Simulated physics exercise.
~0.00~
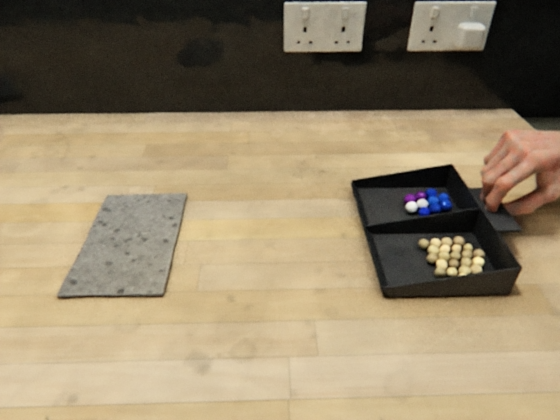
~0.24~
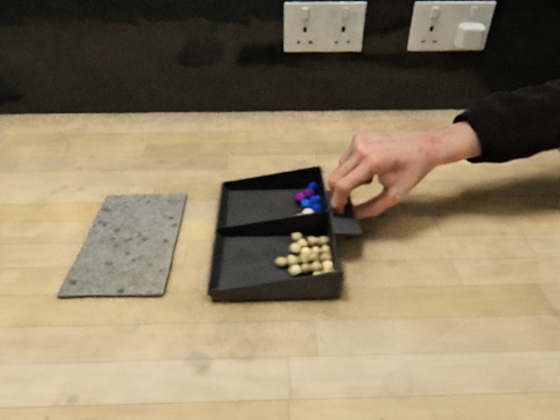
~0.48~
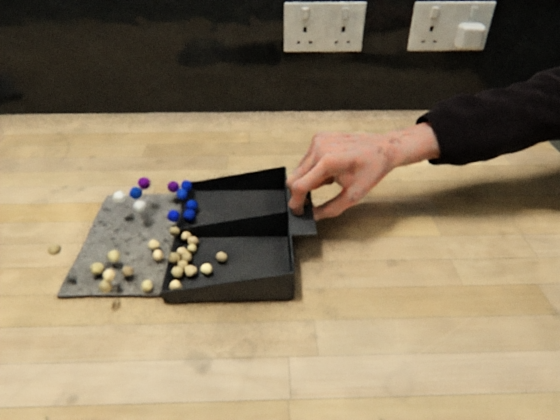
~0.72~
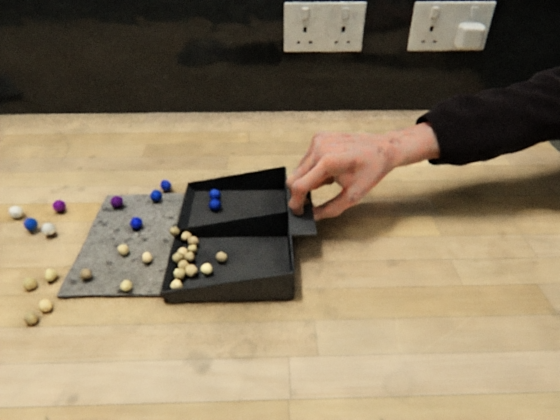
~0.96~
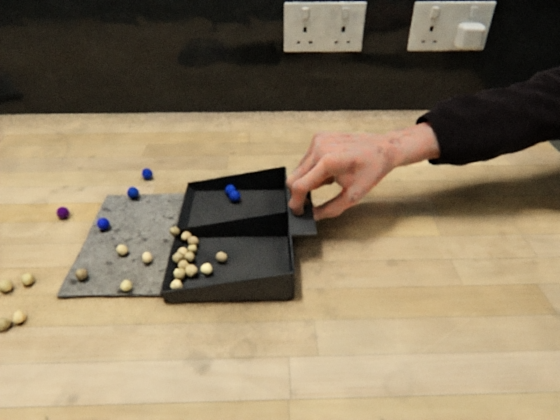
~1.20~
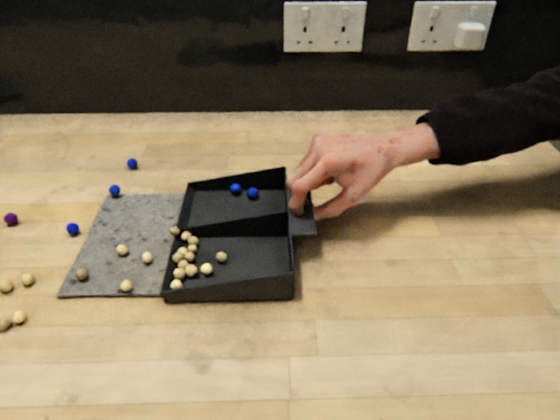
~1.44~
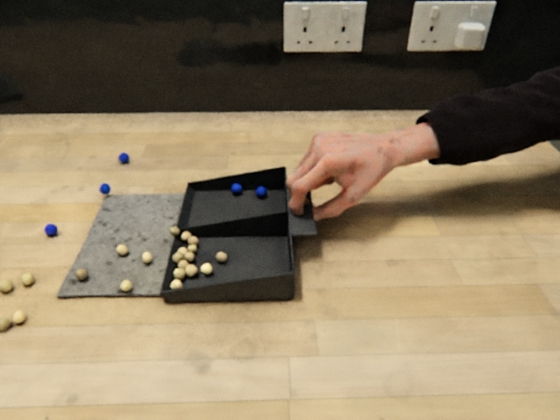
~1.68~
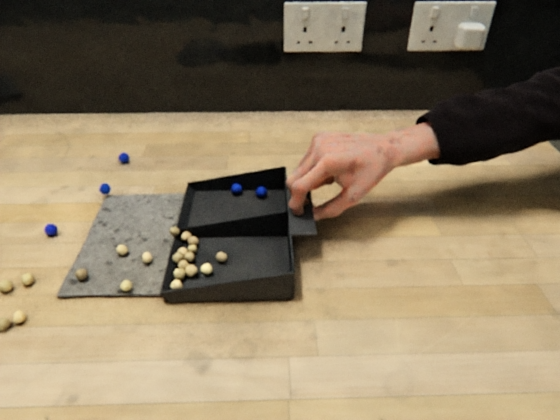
The video shows a hand sliding a black two-compartment tray of small balls left across a wooden table until it stops at a gray slab. Many pale, blue, purple and white balls roll out, some leaving view, while several pale and two blue ones remain in the tray.
